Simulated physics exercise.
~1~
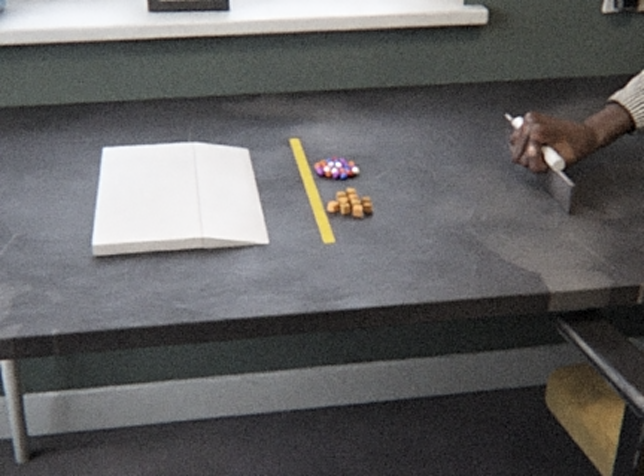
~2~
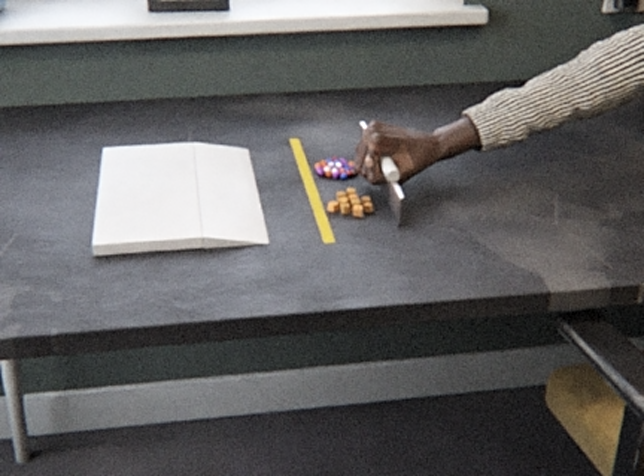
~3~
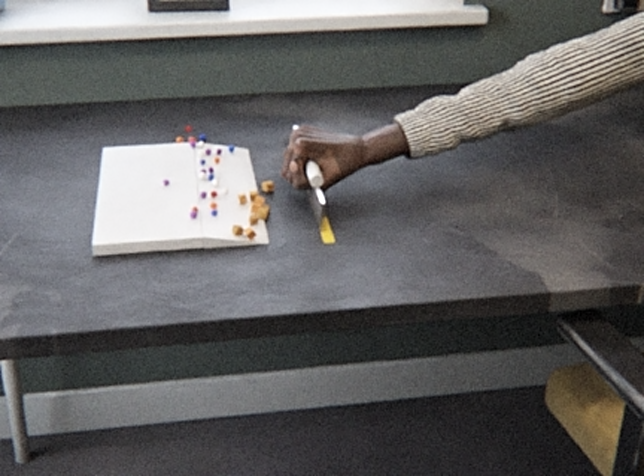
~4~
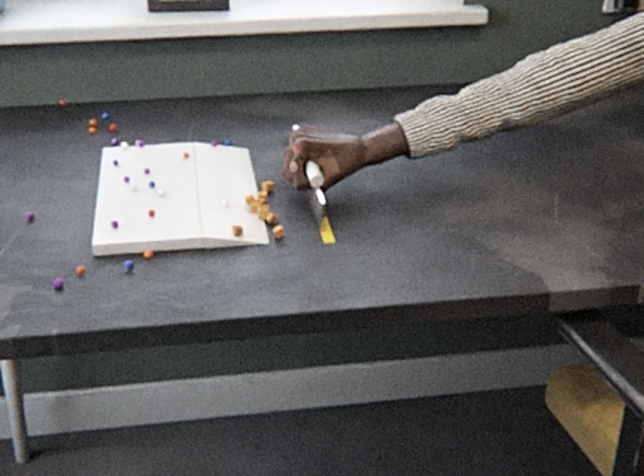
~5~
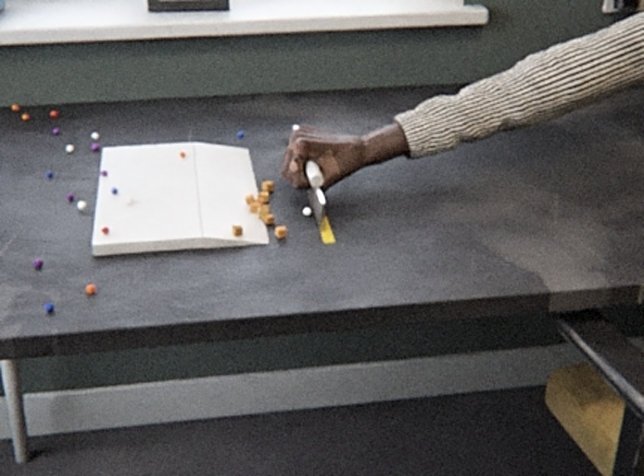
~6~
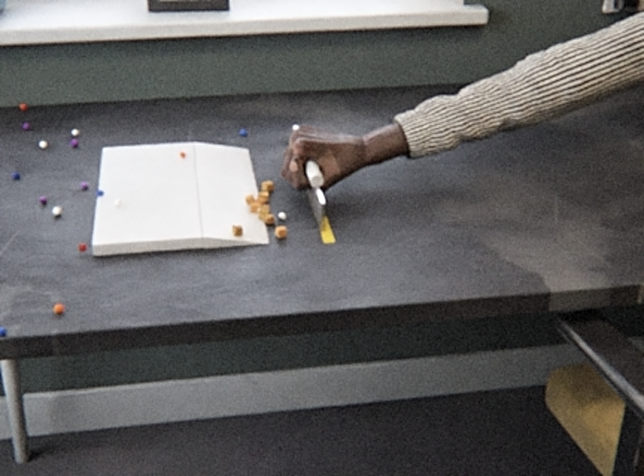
The footage shows a hand sweeping a scraper leftward across a dark table, pushing colourful beads and orange-brown cubes toward a white ramp. The scraper stops at the yellow tape; the cubes bunch at the ramp's right edge, while most beads scatter over it onto the table beyond.
